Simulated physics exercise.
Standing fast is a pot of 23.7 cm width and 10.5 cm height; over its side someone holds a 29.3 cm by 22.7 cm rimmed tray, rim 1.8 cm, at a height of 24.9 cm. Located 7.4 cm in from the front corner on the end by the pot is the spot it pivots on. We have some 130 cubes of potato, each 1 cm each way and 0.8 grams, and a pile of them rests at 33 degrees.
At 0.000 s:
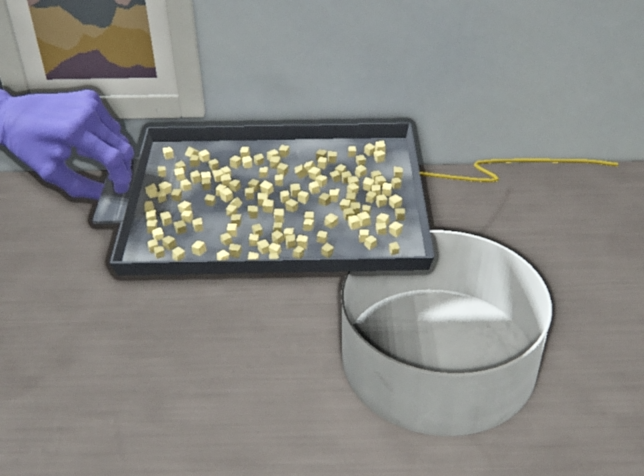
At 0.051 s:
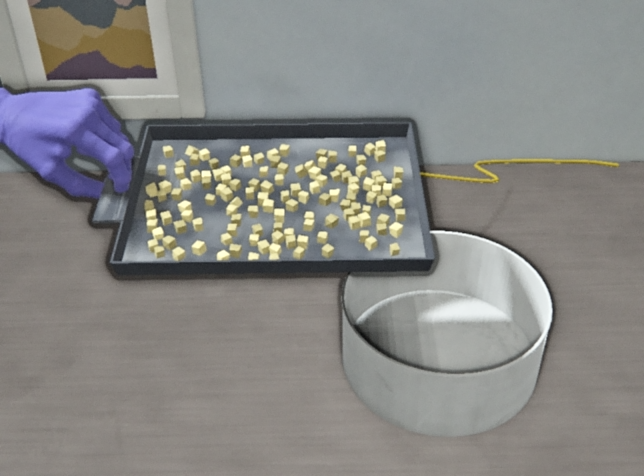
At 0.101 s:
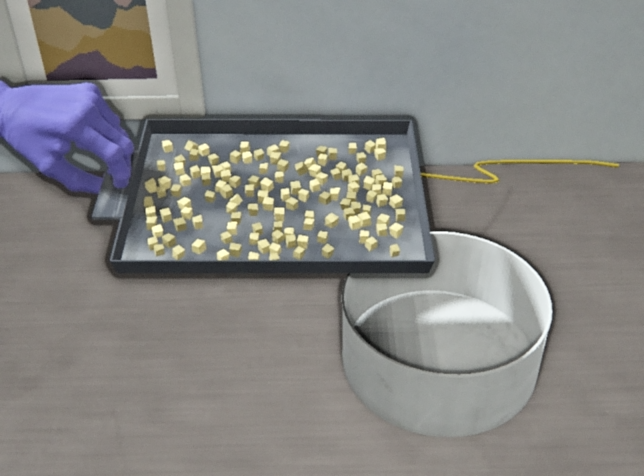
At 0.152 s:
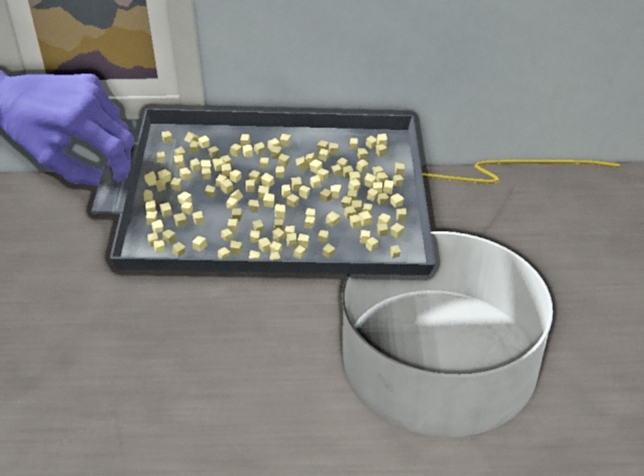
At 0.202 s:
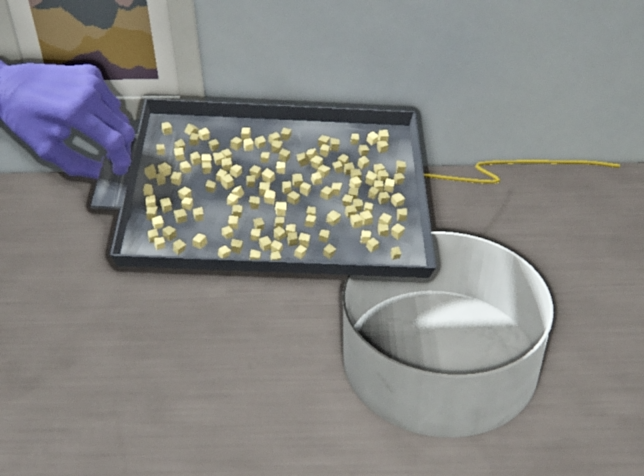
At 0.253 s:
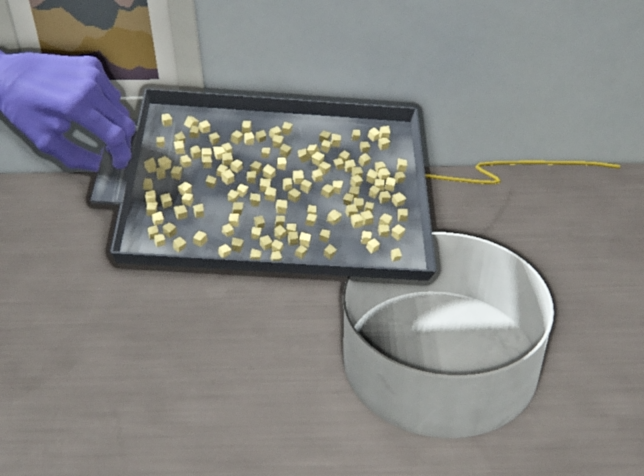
A dark rimmed tray scattered with small pale yellow cubes, held at its left end by a purple-gloved hand, tilted slightly, its back edge rising while the cubes and the pale round pot barely moved.
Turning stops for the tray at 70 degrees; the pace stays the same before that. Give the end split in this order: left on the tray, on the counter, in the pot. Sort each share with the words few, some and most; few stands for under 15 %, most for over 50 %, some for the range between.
The shares come out as follows. Tray: Most. Counter: Some. Pot: Few.
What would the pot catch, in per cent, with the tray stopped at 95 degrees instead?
Estimated share: About 20 %.
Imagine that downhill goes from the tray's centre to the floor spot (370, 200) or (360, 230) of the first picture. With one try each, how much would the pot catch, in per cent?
25 and 10 %.
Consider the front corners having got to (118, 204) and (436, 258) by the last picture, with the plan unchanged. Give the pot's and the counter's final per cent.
Per cent by place - pot 35, counter 15.
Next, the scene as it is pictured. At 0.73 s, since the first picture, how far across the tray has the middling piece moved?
By then it sits near 3 cm from where it began.
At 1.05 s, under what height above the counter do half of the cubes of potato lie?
I'd put it near 26 cm.
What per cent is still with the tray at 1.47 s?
Some 70 per cent of the load.
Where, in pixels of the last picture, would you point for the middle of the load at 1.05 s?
Approximately (375, 264) in the final picture.
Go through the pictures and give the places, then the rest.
In the first frame, tray tilt 0 degrees, front corners at (115, 260) and (430, 255); middle of the pieces at (285, 197); pot at (445, 296).
In the second frame, tray tilt 1 degrees, front corners at (115, 260) and (430, 256); middle of the pieces at (285, 197).
In the third frame, tray tilt 2 degrees, front corners at (115, 258) and (430, 258); middle of the pieces at (285, 195).
In the fourth frame, tray tilt 5 degrees, front corners at (115, 255) and (431, 261), lowest corner right front; middle of the pieces at (286, 191).
In the fifth frame, tray tilt 8 degrees, front corners at (115, 252) and (432, 265), lowest corner right front; middle of the pieces at (287, 188).
In the sixth frame, tray tilt 11 degrees, front corners at (115, 250) and (432, 268), lowest corner right front; middle of the pieces at (288, 185); pot at (447, 298). The tray's pace is about 60 degrees a second.
After 0.73 s, tilt 39 degrees; the tray holds 100 %, the pot 0 %.
After 1.05 s, tilt 58 degrees; the tray holds 85 %, the pot 0 %.
After 1.47 s, tilt 70 degrees; the tray holds 70 %, the pot 0 %.
At rest (2.5 s), tray 70 %, counter 30 %, pot 0 %.
